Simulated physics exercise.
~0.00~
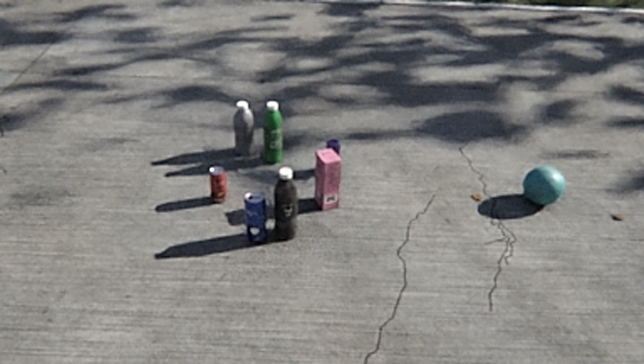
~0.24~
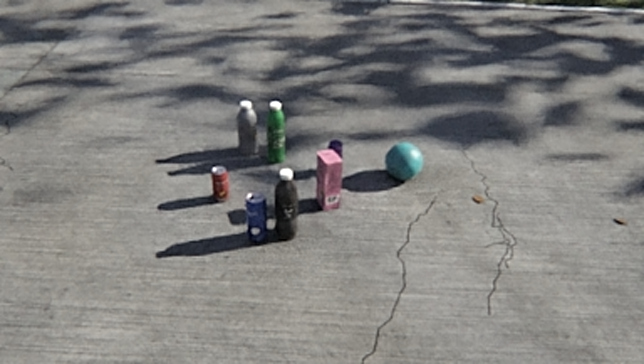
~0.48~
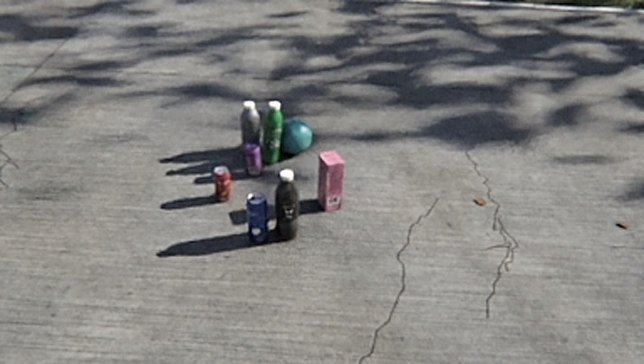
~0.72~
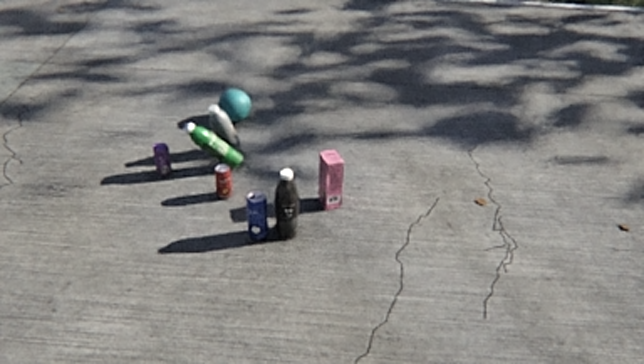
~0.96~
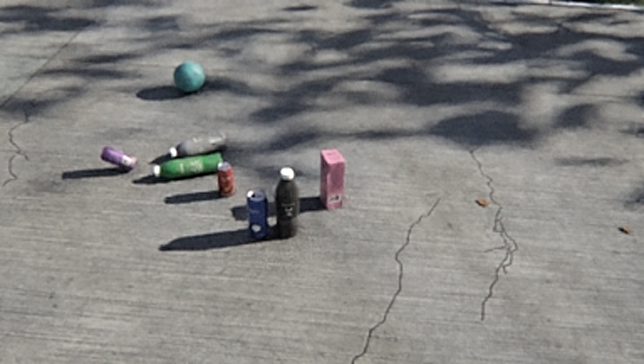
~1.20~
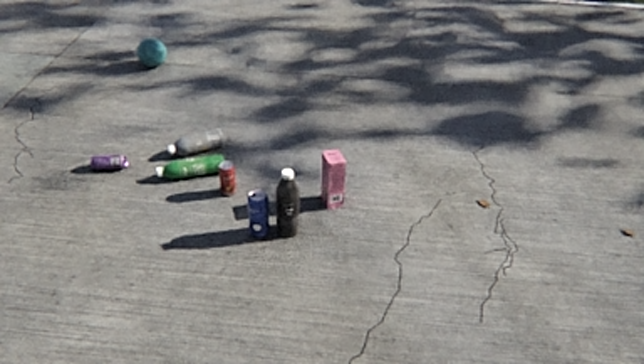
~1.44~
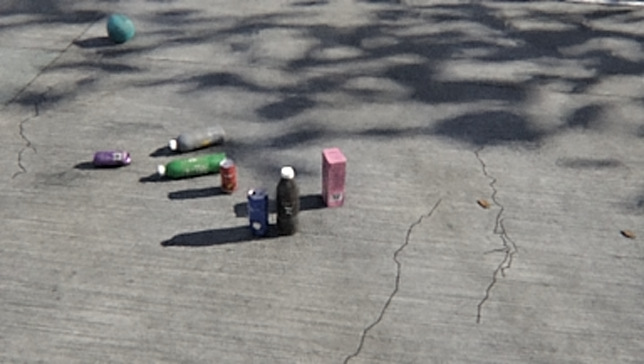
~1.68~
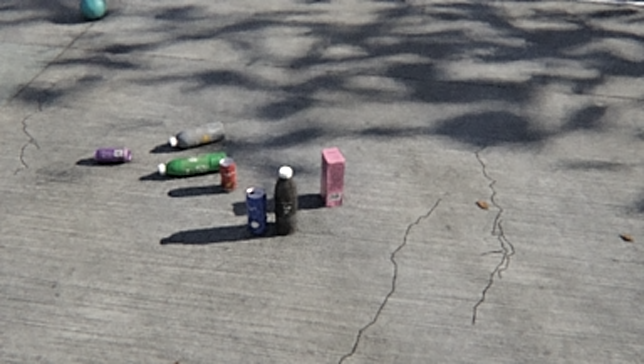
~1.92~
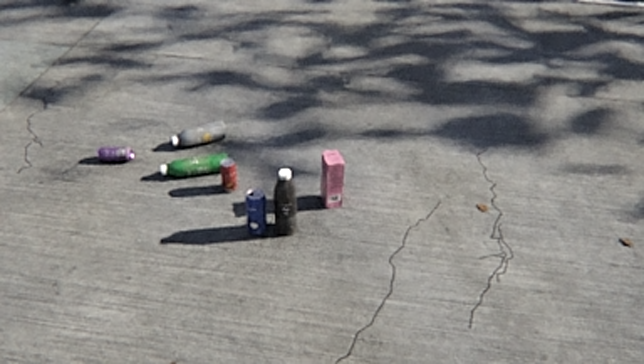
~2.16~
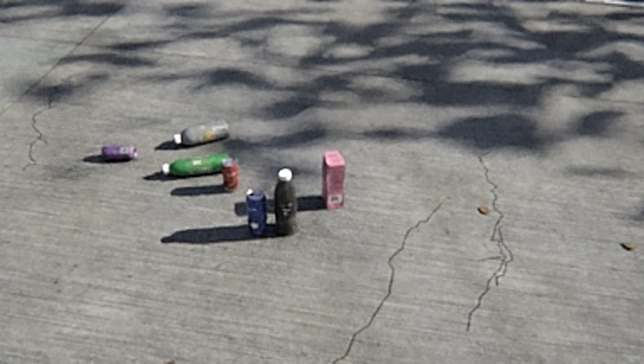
A turquoise ball rolls leftward across sunlit, cracked concrete streaked with tree shadows, seen from above at an angle. Ahead of it stand a pink carton, a purple can just behind the carton, green and grey bottles farther back, a small red can to the left, and a blue can beside a black bottle in front. The ball passes behind the carton and sends the purple can sliding left, then reaches the two rear bottles, which tip over. The purple can topples too, while the ball rolls away out of view at the upper left. The three fallen things lie still, and the other four remain upright.
